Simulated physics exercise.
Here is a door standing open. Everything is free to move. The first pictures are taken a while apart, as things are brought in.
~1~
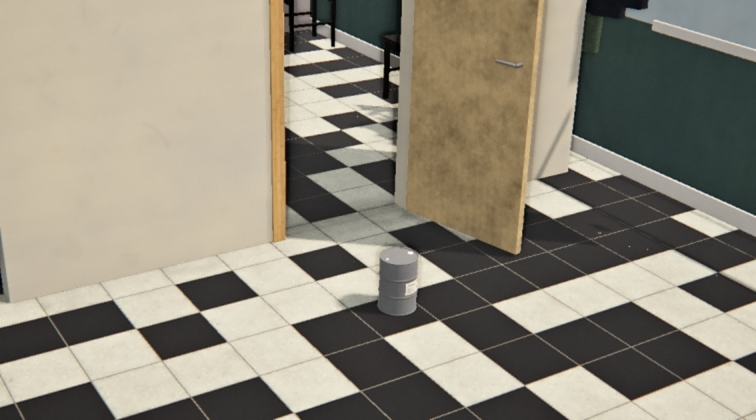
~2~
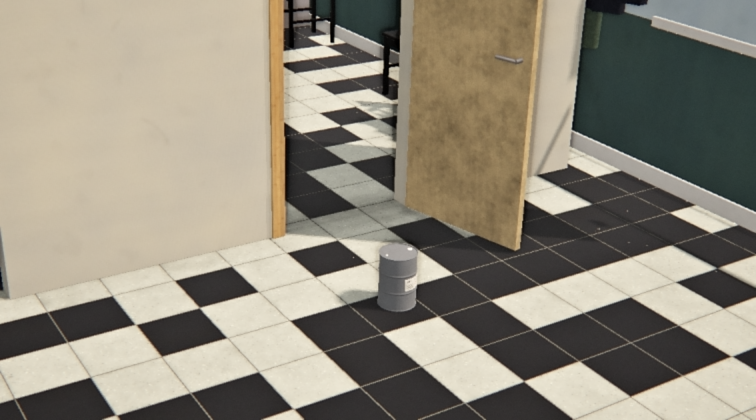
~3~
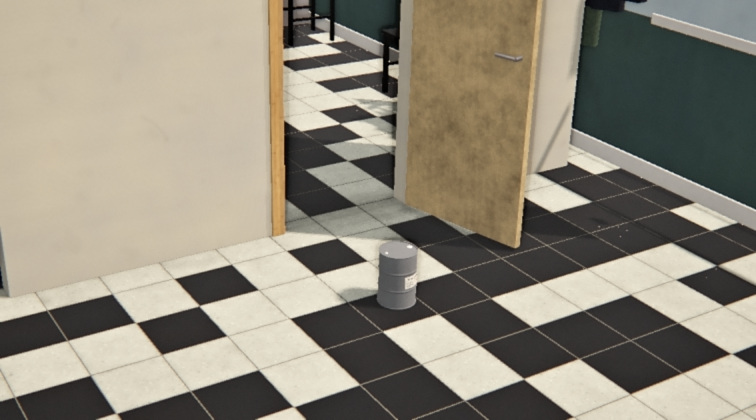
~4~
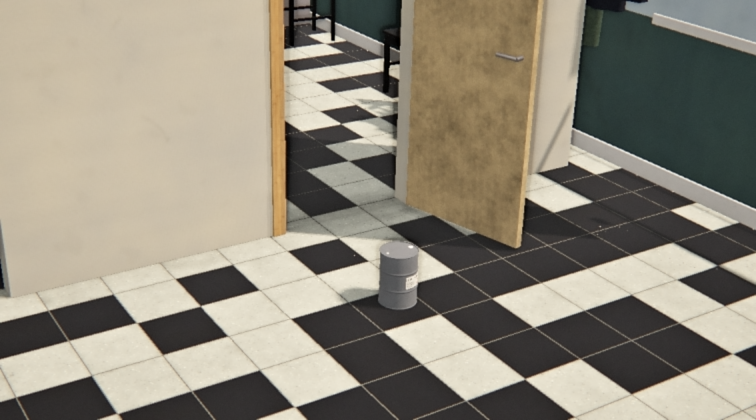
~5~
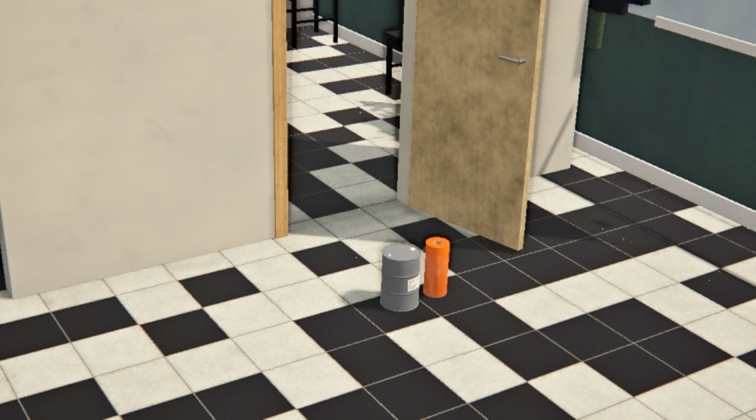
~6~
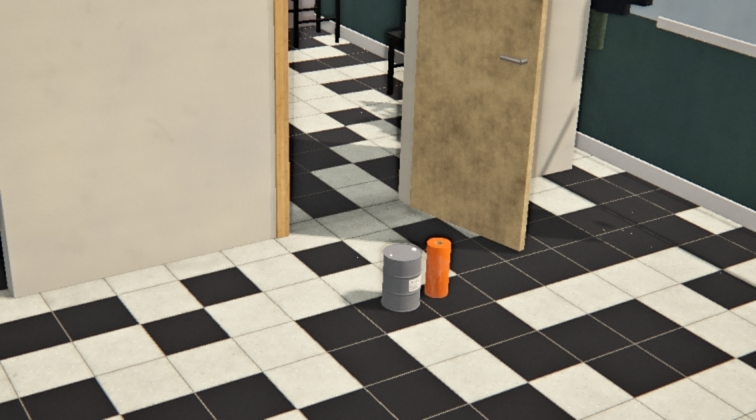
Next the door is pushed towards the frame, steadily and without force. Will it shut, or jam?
Here the door reaches the frame.
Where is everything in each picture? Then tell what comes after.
The first frame shows door wide open and still; grey canister (398, 281).
The second frame shows door wide open and still; grey canister (398, 277).
The third frame shows door wide open and still; grey canister (397, 275).
The fourth frame shows door wide open and still; grey canister (398, 275).
The fifth frame shows door wide open and still; grey canister (400, 277).
The sixth frame shows door wide open and still; orange roll (438, 268); grey canister (402, 277).
Then, 0.60 s on from there, door 88° open.
Then, 1.10 s on from there, door 57° open.
Then, 1.40 s on from there, door 34° open.
Then, 1.70 s on from there, door 11° open.
In the end, door 0° open; both unmoved. At the end, from the last picture's camera, orange roll near (438, 268).
